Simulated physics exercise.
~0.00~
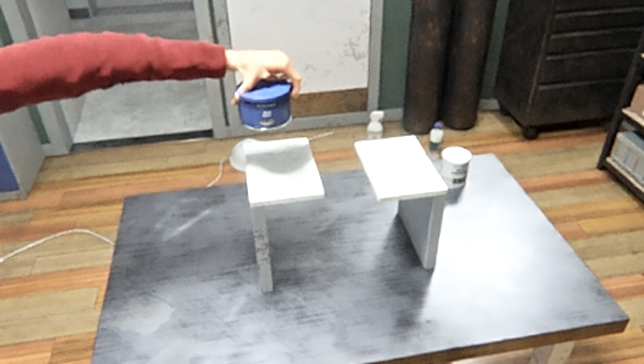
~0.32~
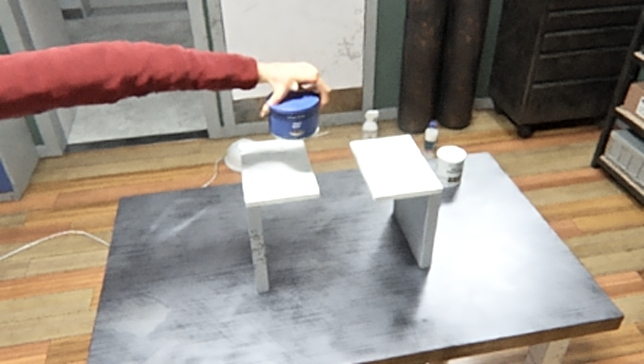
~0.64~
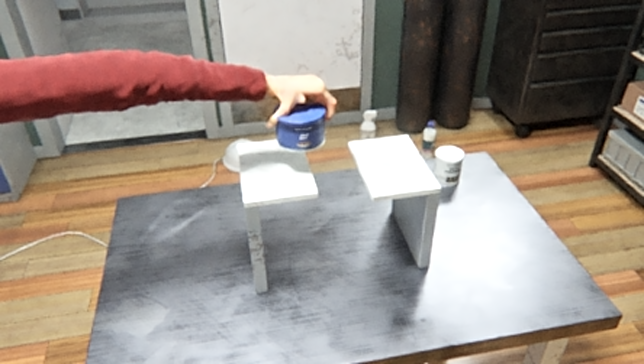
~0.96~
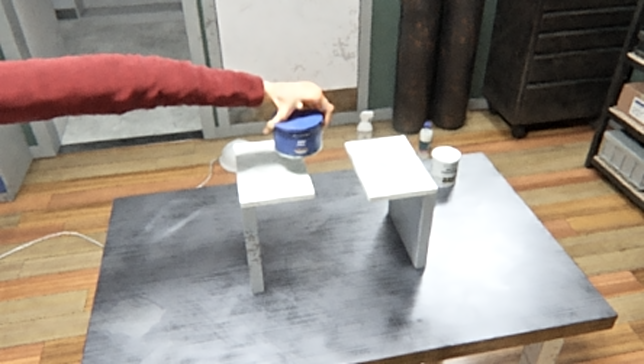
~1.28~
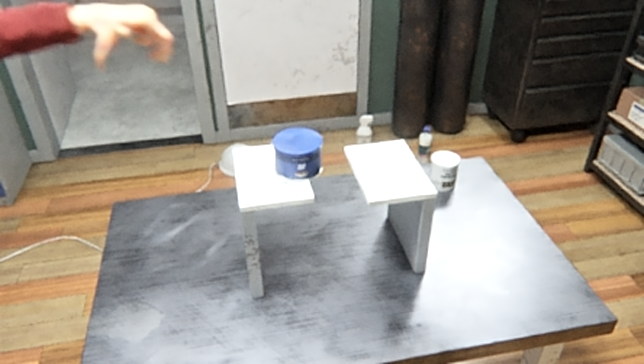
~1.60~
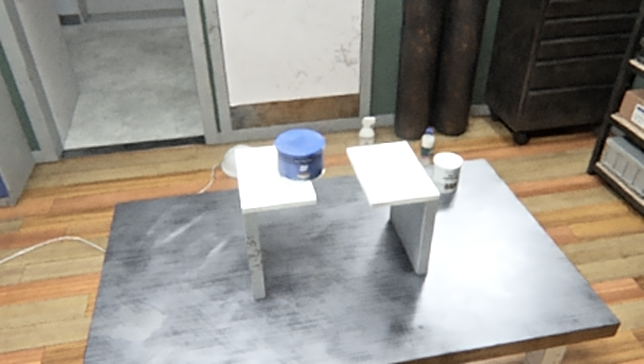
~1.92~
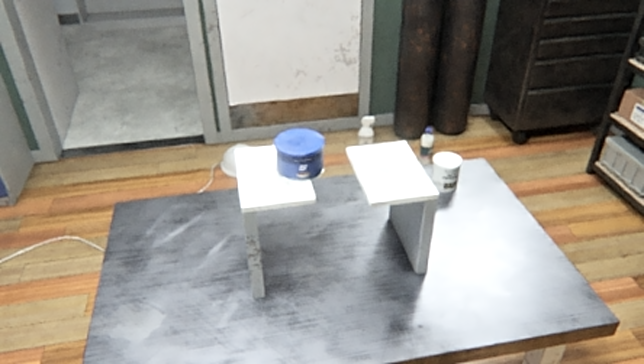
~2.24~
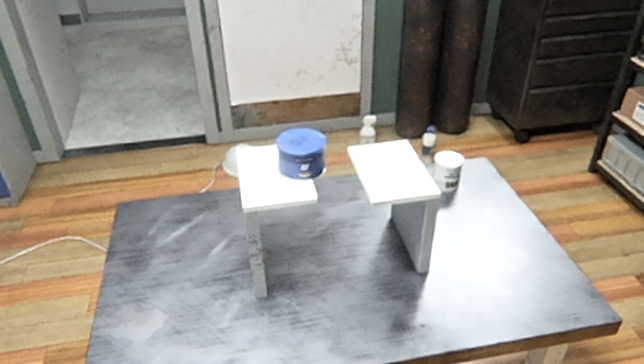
At the start, a hand in a red sleeve reaches in from the left, holding a blue tub above two white ledges that stand on a dark table with a gap between them. The hand carries the tub to the right, then lowers it toward the inner edge of the left ledge. The fingers let go, and the arm draws back to the left and out of view. The tub stays on top beside the gap and does not drop through. It sits still to the end, while the white tin behind the right ledge remains in place.
